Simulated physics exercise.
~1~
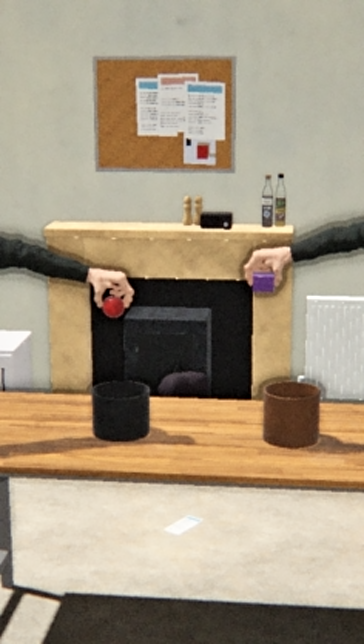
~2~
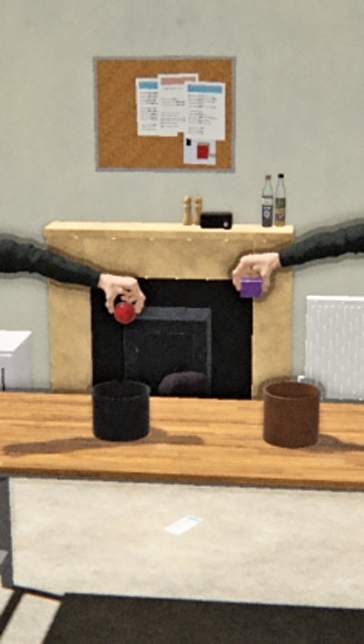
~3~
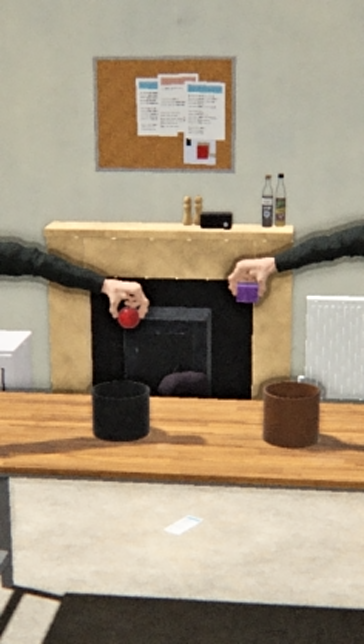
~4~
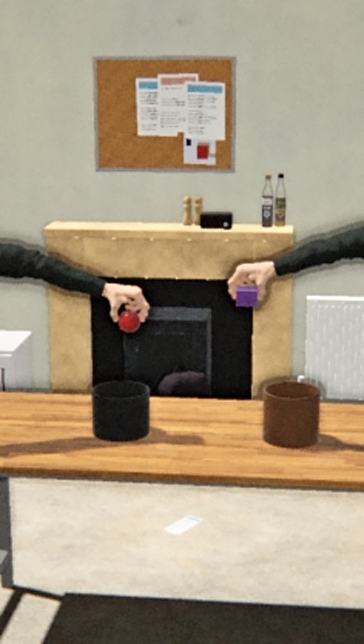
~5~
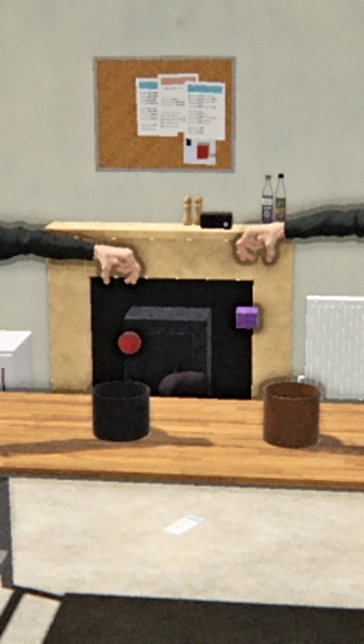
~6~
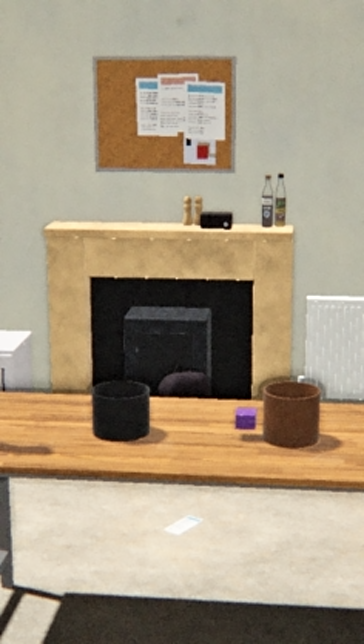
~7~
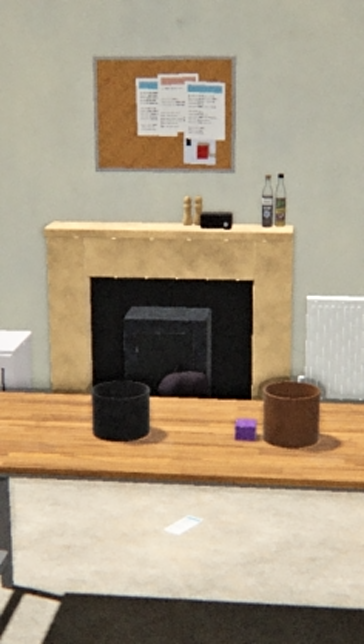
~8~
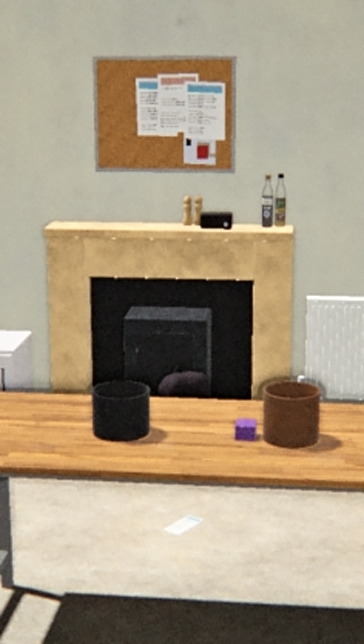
Two hands reach in from opposite sides above a wooden table, the left one holding a red apple and the right one a purple block. Seen from the front by a still camera, a black bucket stands on the left and a brown bin on the right, before a pale fireplace with bottles on its mantel and a corkboard above. The hands move slightly inward and then hold still. They let go and draw back as both objects drop. The apple falls into the black bucket, while the block lands on the table just left of the brown bin and stays there.
